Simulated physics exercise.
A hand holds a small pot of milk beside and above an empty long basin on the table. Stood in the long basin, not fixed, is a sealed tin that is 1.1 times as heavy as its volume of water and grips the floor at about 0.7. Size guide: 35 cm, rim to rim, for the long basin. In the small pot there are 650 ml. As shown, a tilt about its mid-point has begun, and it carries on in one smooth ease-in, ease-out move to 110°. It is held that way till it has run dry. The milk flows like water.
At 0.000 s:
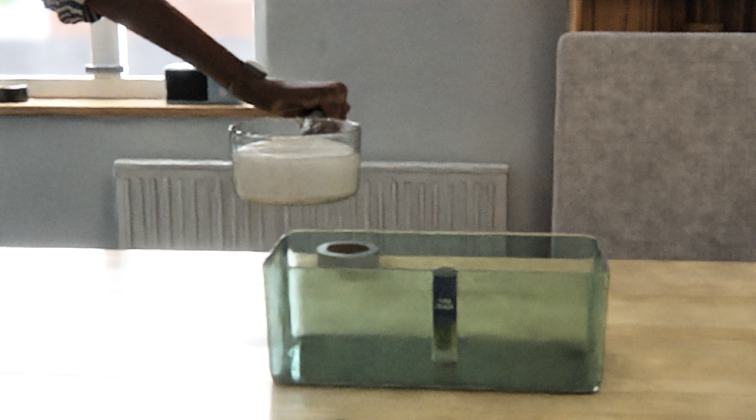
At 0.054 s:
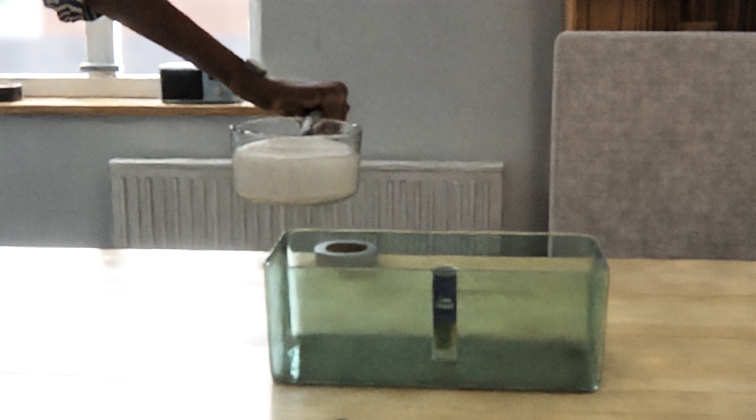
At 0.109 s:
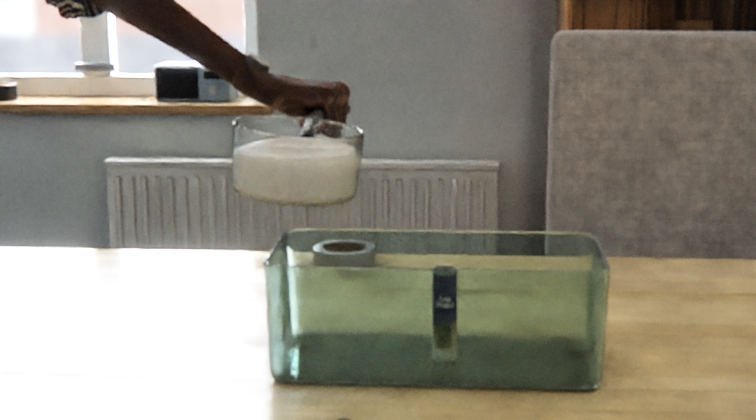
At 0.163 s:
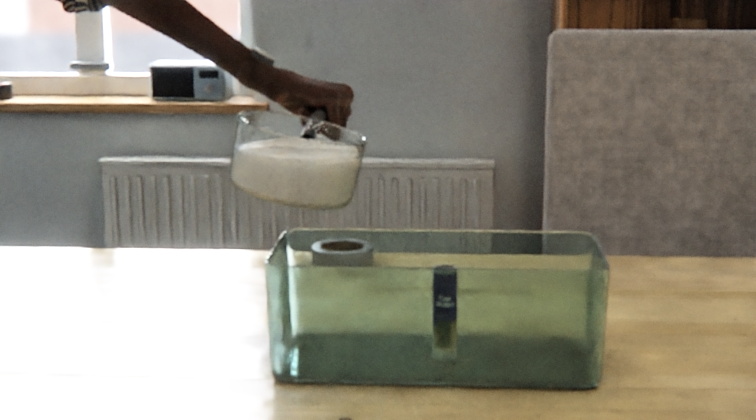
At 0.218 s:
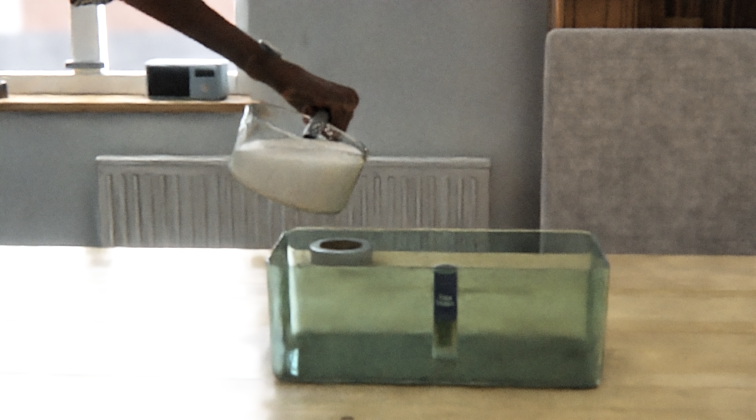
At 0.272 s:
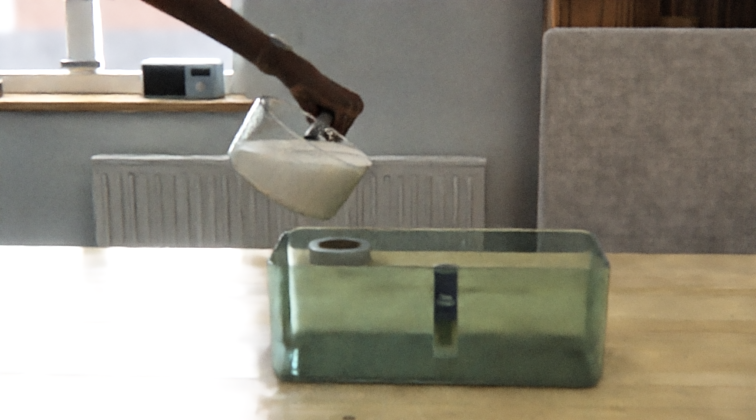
A hand holds a clear pot of milk above a glass basin and tilts it rightward.
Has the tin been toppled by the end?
No, it is upright.
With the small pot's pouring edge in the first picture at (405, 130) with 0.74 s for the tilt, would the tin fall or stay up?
Then it goes over.
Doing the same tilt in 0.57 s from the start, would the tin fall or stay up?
The tin would stay balanced.
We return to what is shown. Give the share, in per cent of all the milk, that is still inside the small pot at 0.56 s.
Still held: Roughly 28 % of the total.
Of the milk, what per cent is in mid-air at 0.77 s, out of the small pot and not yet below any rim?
Something like 3 per cent of the total.
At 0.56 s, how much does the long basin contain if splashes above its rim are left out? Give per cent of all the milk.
At that time the basin holds about 44 per cent of the liquid.
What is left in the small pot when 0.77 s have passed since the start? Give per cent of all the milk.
Near 4 percent, more or less.
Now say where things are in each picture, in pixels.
It leans 0°; its right rim is at (359, 130); the milk meets the walls at (236, 148) and (357, 149); the long basin's rim runs from (275, 249) to (603, 255); the tin's top is at (445, 274), in the first picture.
It leans 1°; its right rim is at (360, 131); the milk meets the walls at (237, 148) and (358, 150), in the second picture.
It leans 6°; its right rim is at (362, 136); the milk meets the walls at (238, 146) and (359, 150), in the third picture.
It leans 13°; its right rim is at (365, 144); the milk meets the walls at (238, 147) and (361, 151), in the fourth picture.
It leans 22°; its right rim is at (367, 155); the milk meets the walls at (238, 145) and (365, 153), in the fifth picture.
It leans 33°; its right rim is at (367, 168); the milk meets the walls at (235, 144) and (363, 156); 1 per cent is over the edge, in the sixth picture.
Then, 0.56 s in, the tilt is 95° and 28 per cent is still to pour; the tin stands where it began.
Then, 0.77 s in, the tilt is 110° and 4 per cent is still to pour; the tin leans 8°.
Then, 1.00 s in, the tilt is 110° and 0 per cent is still to pour; the tin stands where it began.
Then, 1.24 s in, the tilt is 110° and 0 per cent is still to pour; the tin stands 1 cm from where it began.
Finally, the tin stands 1 cm from where it began.
